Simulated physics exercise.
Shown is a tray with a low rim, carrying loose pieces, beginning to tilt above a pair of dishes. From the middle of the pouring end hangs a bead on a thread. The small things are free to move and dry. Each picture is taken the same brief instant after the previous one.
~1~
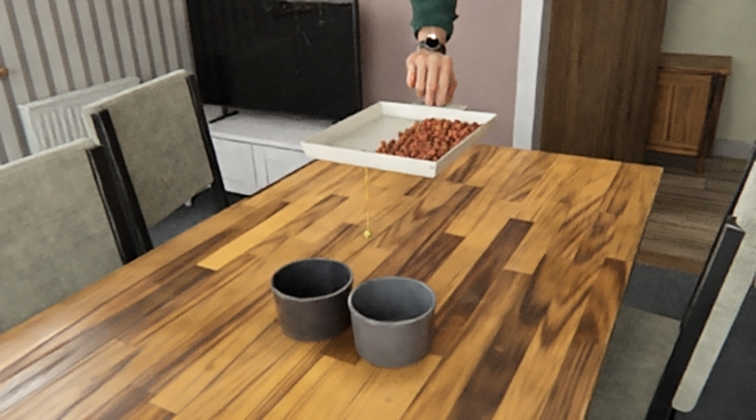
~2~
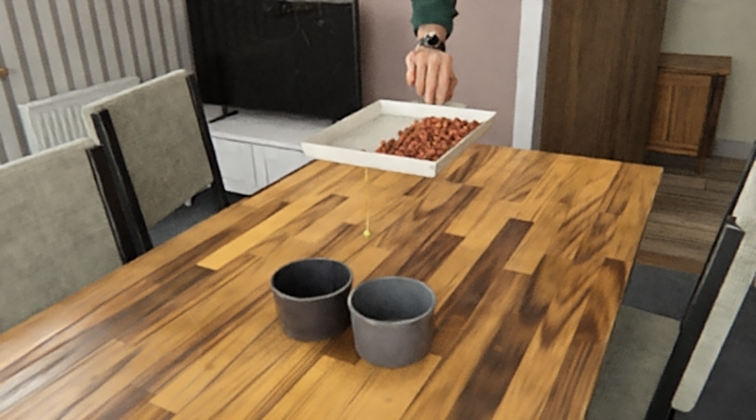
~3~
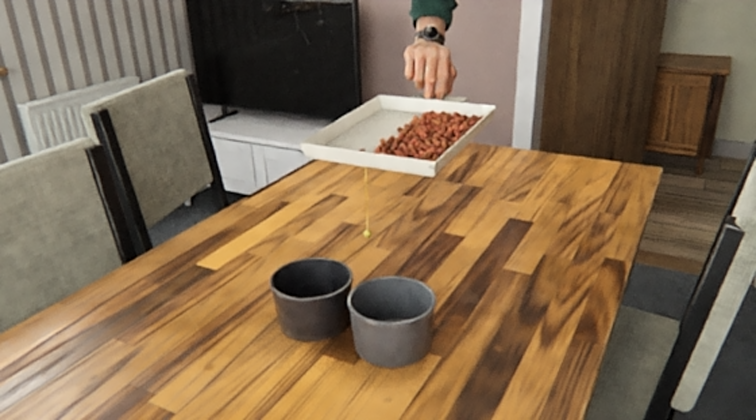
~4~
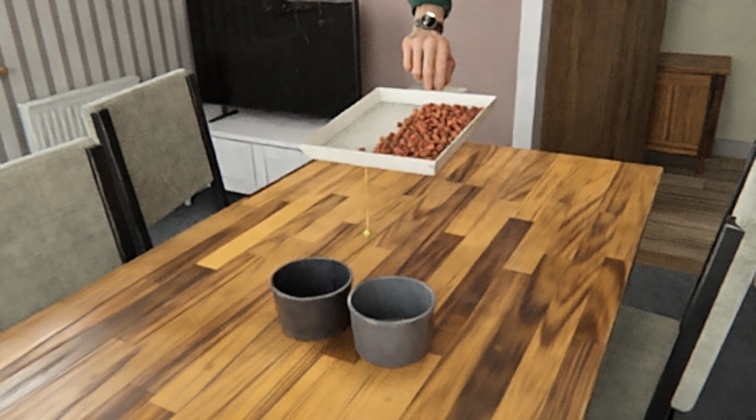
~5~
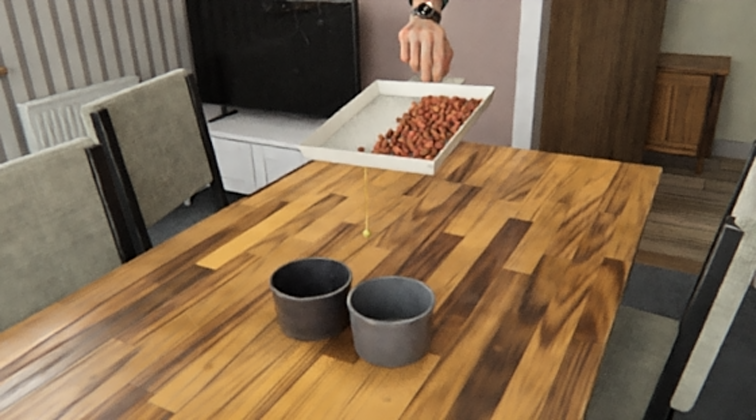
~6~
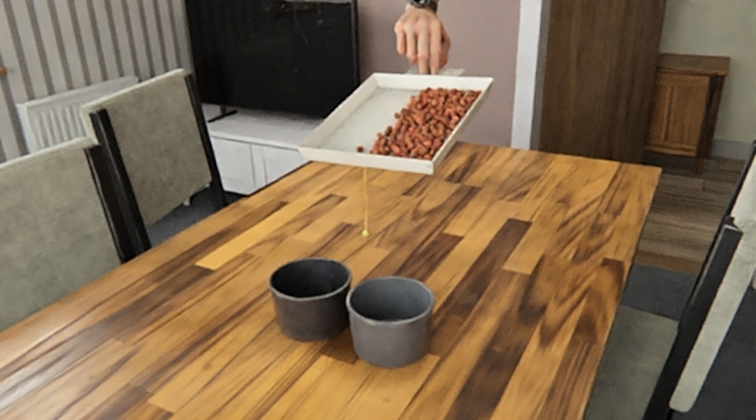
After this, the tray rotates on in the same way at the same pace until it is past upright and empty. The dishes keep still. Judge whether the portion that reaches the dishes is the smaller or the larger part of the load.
Minority caught.
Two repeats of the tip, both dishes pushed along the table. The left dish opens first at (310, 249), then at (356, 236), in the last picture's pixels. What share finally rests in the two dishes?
In order: 80 percent and 0 percent.
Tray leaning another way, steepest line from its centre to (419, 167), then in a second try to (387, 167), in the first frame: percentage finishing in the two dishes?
Well, 0 percent for one and then 30 percent for the other.
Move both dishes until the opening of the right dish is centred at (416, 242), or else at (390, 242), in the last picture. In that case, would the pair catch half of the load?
Try 1: Not up to half; try 2: Not up to half.
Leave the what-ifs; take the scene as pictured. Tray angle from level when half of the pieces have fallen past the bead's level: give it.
About 110 degrees.
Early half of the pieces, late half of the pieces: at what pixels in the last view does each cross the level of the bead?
The early half goes through (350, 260), the late half through (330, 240).
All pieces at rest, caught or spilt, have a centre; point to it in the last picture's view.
Once it all stops, the middle lies near (336, 305).
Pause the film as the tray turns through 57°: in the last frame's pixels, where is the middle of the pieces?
Near the pixel (376, 134).
Just after the last frame, tray tipped steeply; every one on the tray.
A moment on, tray tipped right over; almost all on the tray; just a few in the left dish.
Further on, tray tipped past a quarter turn; about a tenth in the right dish; roughly a quarter in the left dish; roughly two thirds outside both.
When it is over, tray tipped past a quarter turn; about a tenth in the right dish; roughly a quarter in the left dish; roughly two thirds outside both.
